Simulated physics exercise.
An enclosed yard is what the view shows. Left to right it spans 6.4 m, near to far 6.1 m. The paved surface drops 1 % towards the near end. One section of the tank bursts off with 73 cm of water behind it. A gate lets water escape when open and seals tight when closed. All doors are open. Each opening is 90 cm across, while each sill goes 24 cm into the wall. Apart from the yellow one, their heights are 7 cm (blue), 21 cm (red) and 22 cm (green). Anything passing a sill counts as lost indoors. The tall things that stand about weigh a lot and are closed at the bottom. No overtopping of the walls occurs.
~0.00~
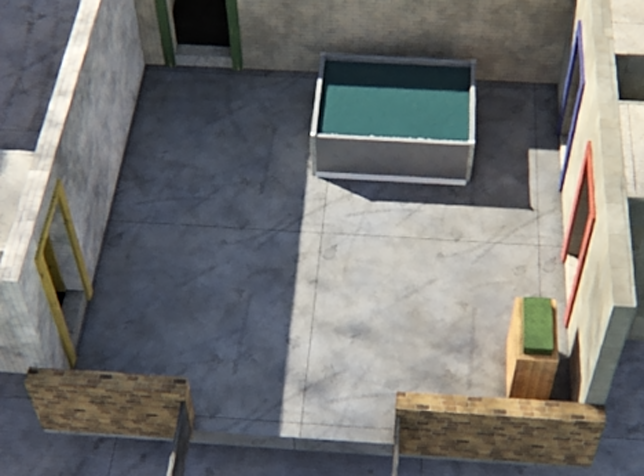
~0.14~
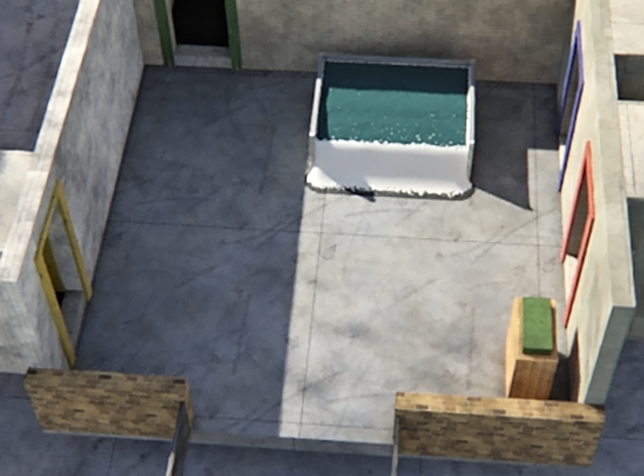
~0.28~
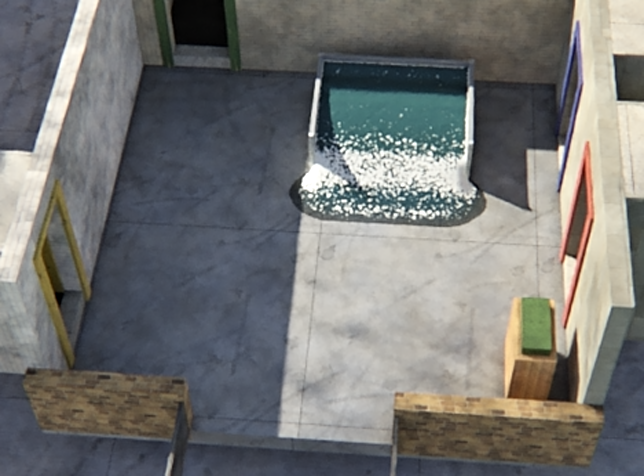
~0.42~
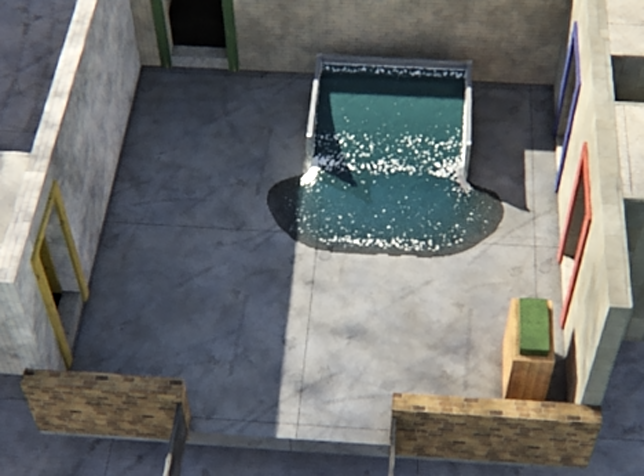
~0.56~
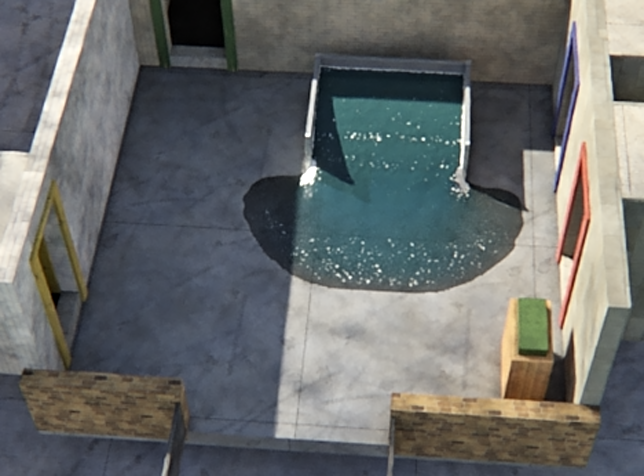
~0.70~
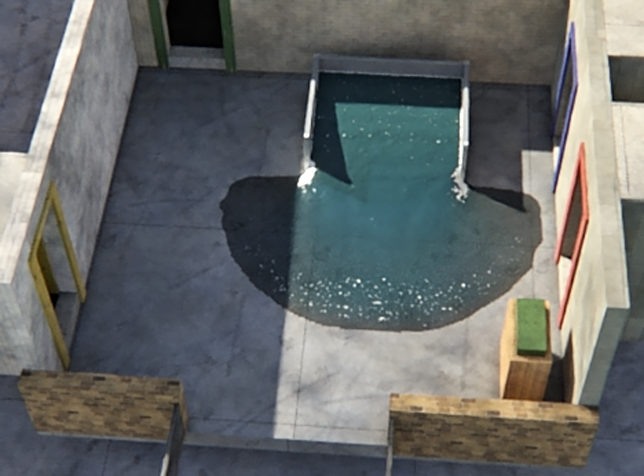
A walled yard with a grey paved floor is seen from high above, the view shifting very slightly. A pale tank of teal water stands at the back, with a green-framed doorway to its left, a yellow one on the left wall, blue and red ones on the right, and a green-topped wooden box near low brick walls. The tank's near side gives way, and foaming water pours out, spreading across the floor in a widening, rounded pool.
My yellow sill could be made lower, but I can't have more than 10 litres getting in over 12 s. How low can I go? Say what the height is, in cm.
You could bring it down to roughly 7.5 cm.
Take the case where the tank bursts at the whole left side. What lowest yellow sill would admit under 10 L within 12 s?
Required height: Approx. 13.5 cm.
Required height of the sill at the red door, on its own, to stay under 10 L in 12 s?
Roughly 10.5 cm at red.
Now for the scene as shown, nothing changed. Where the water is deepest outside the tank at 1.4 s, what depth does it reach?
Max depth: Around 31 cm.
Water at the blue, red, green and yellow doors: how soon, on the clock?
Arrives: Blue 4.5 s / red 1.0 s / green 10.0 s / yellow 2.4 s.
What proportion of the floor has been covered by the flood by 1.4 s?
I'd say near 50 percent.
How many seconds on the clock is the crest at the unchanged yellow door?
Around 3.8 s, give or take.
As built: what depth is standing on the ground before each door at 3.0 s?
Depths in cm: Blue 0, red 11, green 0, yellow 6.
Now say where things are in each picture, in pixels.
The tank at (395, 102) is whole and still, 73 cm deep; the yellow door at (67, 285) is dry, in the first frame.
The front is at (316, 187), 0.3 m from the gap at (391, 162); 0.5 m2 of floor is wet, 73 cm left at the back, in the second frame.
The gap is at (390, 166), the front 0.8 m out at (316, 214); the back of the tank holds 70 cm, in the third frame.
Water pours out at (387, 168) and has run 1.3 m, to (323, 245); about 12 cm deep outside, 62 cm at the back, in the fourth frame.
Water pours out at (386, 168) and has run 1.9 m, to (327, 281); about 9 cm deep outside, 61 cm at the back, in the fifth frame.
The front is at (367, 325), 2.6 m from the gap at (385, 169); 8.1 m2 of floor is wet, 56 cm left at the back; the yellow door at (60, 286), 4.9 m from the gap, is still 2.5 m from the nearest water, in the sixth frame.
After 1.4 s water covers 50 % of the floor, deepest (31 cm) near (399, 429); it has not reached the yellow door.
After 3.0 s water covers 60 % of the floor, deepest (33 cm) near (544, 412); 6 cm at the yellow door, 0 litres in over its 25 cm sill.
After 12.0 s water covers 100 % of the floor, deepest (6 cm) near (253, 77); 5 cm at the yellow door, 0 litres in over its 25 cm sill.
At the yellow door as built, the water arrived by 2.5 s and peaked near 11 cm at 3.8 s.
Run again over the same 12 s with other heights there, 24 litres in over 6 cm, 4 litres over 8.5 cm. The limit of 10 litres is kept from about 7.5 cm up.
